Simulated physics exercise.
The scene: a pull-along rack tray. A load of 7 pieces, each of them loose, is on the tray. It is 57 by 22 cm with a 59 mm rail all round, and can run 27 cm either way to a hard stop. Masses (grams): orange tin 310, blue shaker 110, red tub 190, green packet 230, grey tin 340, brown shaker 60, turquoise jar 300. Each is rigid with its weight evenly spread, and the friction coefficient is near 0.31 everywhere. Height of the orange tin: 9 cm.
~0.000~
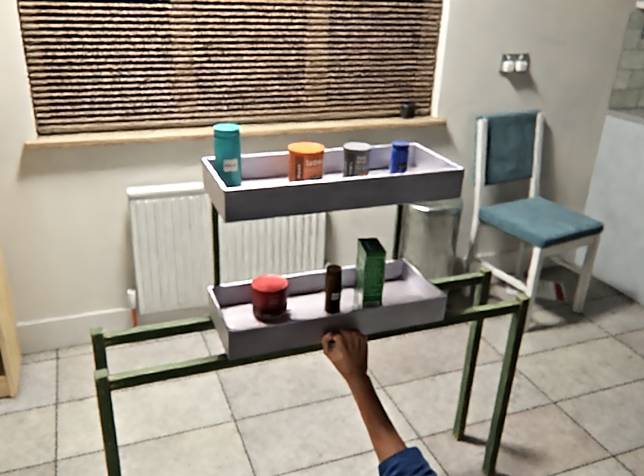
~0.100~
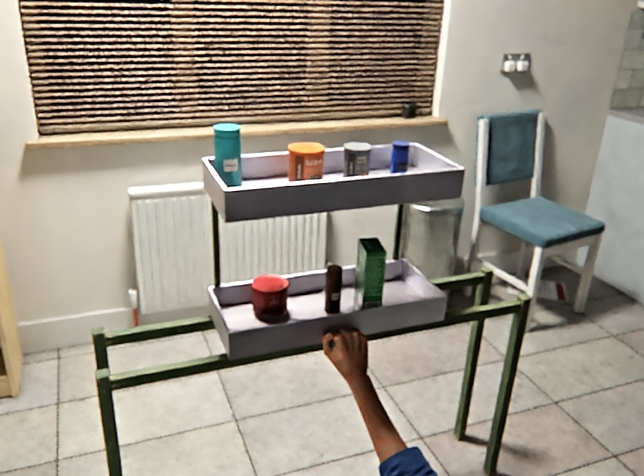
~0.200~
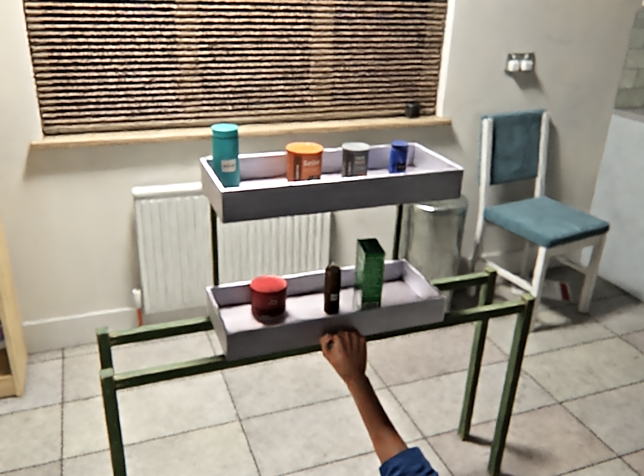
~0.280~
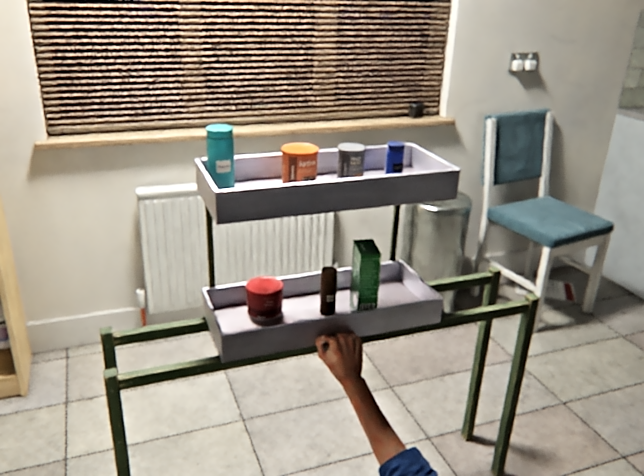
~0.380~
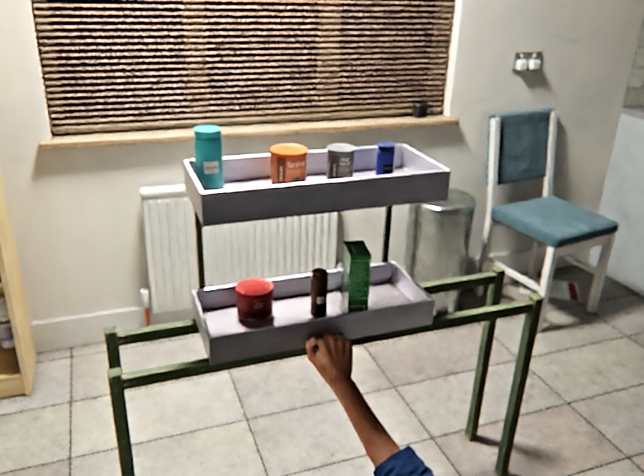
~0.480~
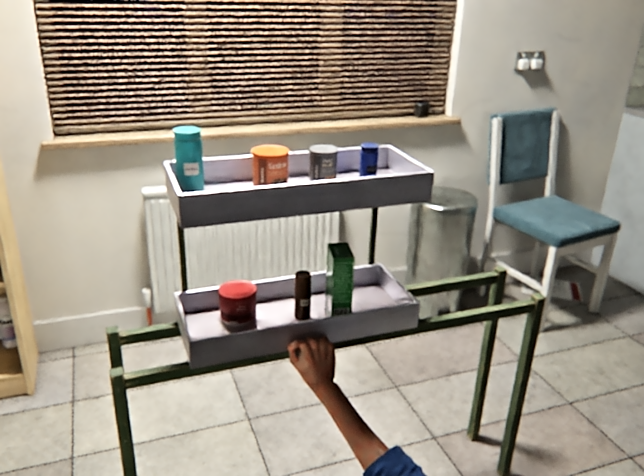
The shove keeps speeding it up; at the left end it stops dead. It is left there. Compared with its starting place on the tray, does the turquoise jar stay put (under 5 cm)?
The turquoise jar keeps its place.
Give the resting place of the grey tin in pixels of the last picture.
Near (222, 176).
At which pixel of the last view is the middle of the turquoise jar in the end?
At about (116, 166).
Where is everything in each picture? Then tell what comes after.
The first picture shows tray midway; turquoise jar (228, 157); orange tin (306, 166).
The second picture shows tray midway; red tub (270, 296); green packet (369, 279).
The third picture shows tray moved 2 cm left; grey tin (355, 165); brown shaker (332, 290).
The fourth picture shows tray moved 4 cm left; orange tin (300, 167); blue shaker (395, 162).
The fifth picture shows tray moved 7 cm left; red tub (255, 300); green packet (355, 283).
The sixth picture shows tray moved 12 cm left; turquoise jar (189, 160); grey tin (323, 168).
Around 0.78 s, tray moved 27 cm left; green packet shifted 6 cm; blue shaker shifted 5 cm; brown shaker shifted 6 cm.
Around 0.88 s, tray moved 27 cm left; green packet at 11° to upright; blue shaker shifted 9 cm; brown shaker shifted 9 cm.
Around 1.18 s, tray moved 27 cm left; green packet at 61° to upright; brown shaker at 63° to upright; blue shaker shifted 10 cm.
Finally (2.2 s), on their side or leaning hard on the tray, green packet and brown shaker; not toppled but over 5 cm from the start, orange tin, blue shaker, red tub and grey tin; the last one still in place (within 5 cm). In the last view, turquoise jar near (116, 166).
